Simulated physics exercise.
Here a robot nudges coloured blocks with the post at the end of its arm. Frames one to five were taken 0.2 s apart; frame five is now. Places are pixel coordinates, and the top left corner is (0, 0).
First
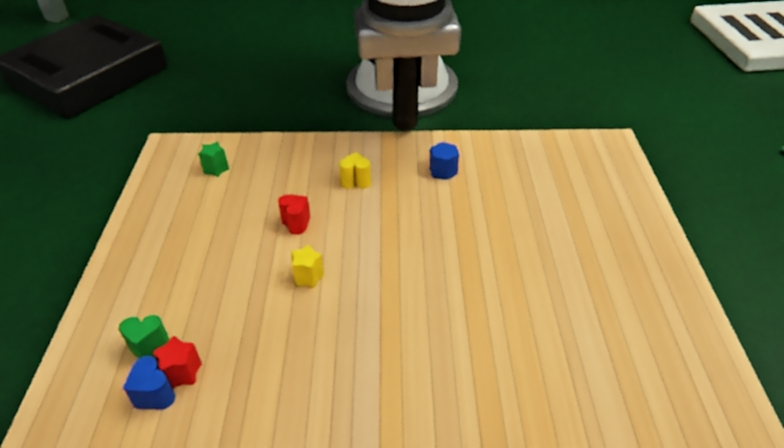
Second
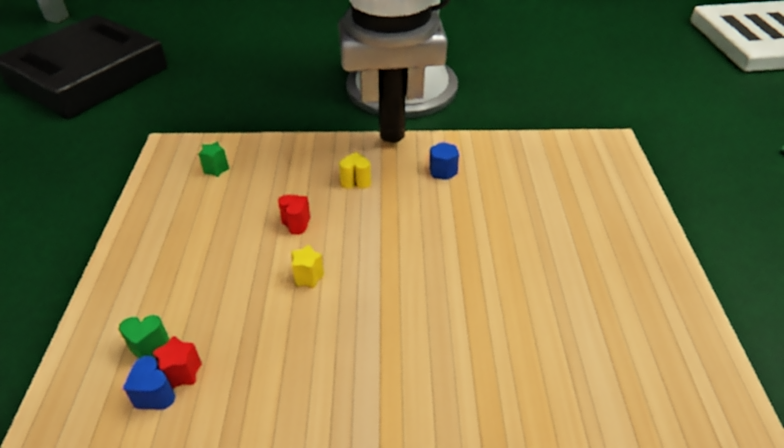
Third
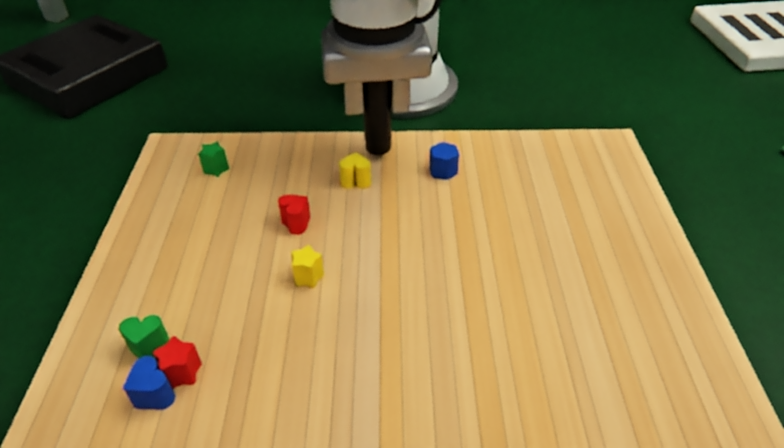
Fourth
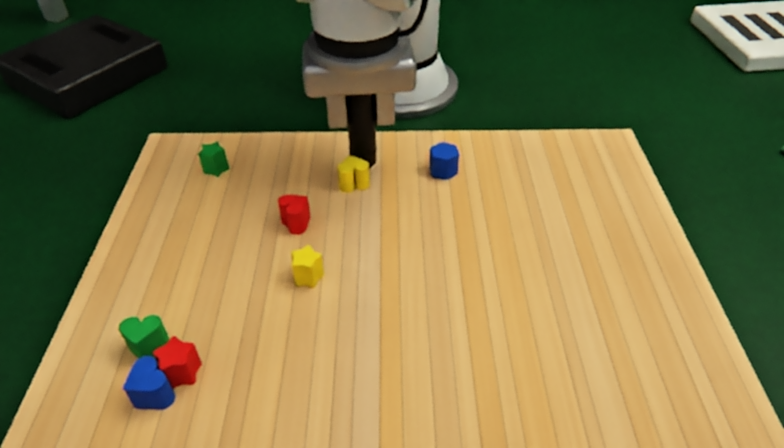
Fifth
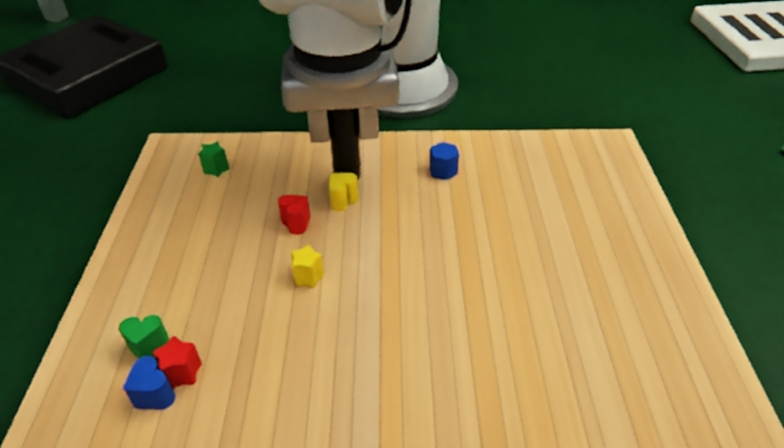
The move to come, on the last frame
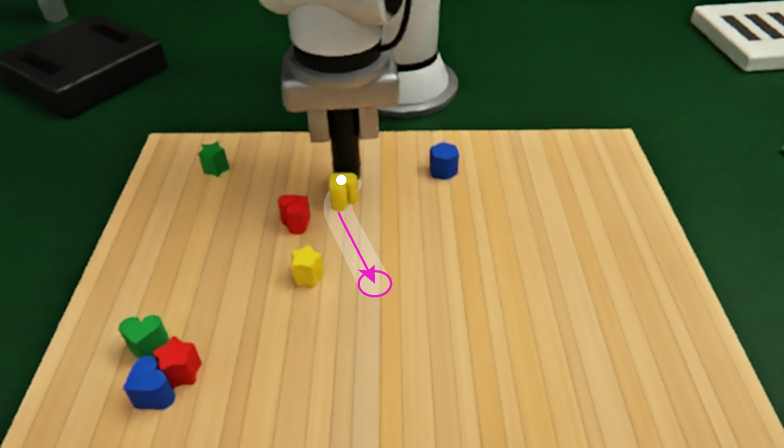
On a wooden board, a robot arm's post nudges the yellow heart slightly toward the viewer.
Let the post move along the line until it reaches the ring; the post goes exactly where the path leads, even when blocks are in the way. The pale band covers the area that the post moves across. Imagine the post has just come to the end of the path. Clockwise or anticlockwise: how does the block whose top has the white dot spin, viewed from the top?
Watching from overhead, you'd notice the block whose top has the white dot rotating clockwise.
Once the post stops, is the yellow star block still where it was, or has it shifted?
The block you're asking about stays where it is.
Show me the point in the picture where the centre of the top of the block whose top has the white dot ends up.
Its top middle is near (323, 227).
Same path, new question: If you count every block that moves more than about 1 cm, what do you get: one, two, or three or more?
1.
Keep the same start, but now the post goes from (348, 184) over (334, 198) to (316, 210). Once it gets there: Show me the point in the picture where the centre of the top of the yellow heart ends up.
Its top middle will sit at (328, 204).
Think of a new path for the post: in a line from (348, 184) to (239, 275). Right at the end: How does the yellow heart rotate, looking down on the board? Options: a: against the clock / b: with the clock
My pick is a.
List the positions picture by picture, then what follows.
In the first frame, post's lower end at (405, 124); red heart at (293, 202); yellow star block at (305, 256); yellow heart at (355, 161).
In the second frame, post at (392, 136); blocks still.
In the third frame, post at (378, 148); blocks still.
In the fourth frame, post at (363, 162); yellow heart at (353, 164).
In the fifth frame, post at (347, 176); red heart at (293, 202); yellow star block at (305, 256); yellow heart at (341, 180).
Drawn move, from (348, 184) by way of (340, 215) and (356, 247) to (375, 283); the dot is on the yellow heart.
What follows on the original path. One third of the way, post at (339, 208); yellow heart at (327, 212), turned 25° clockwise.
Two thirds of the way, post at (356, 239); yellow heart at (323, 227), turned 65° clockwise.
At the end, post at (375, 275); red heart still; yellow star block still; yellow heart at (323, 227), turned 65° clockwise.
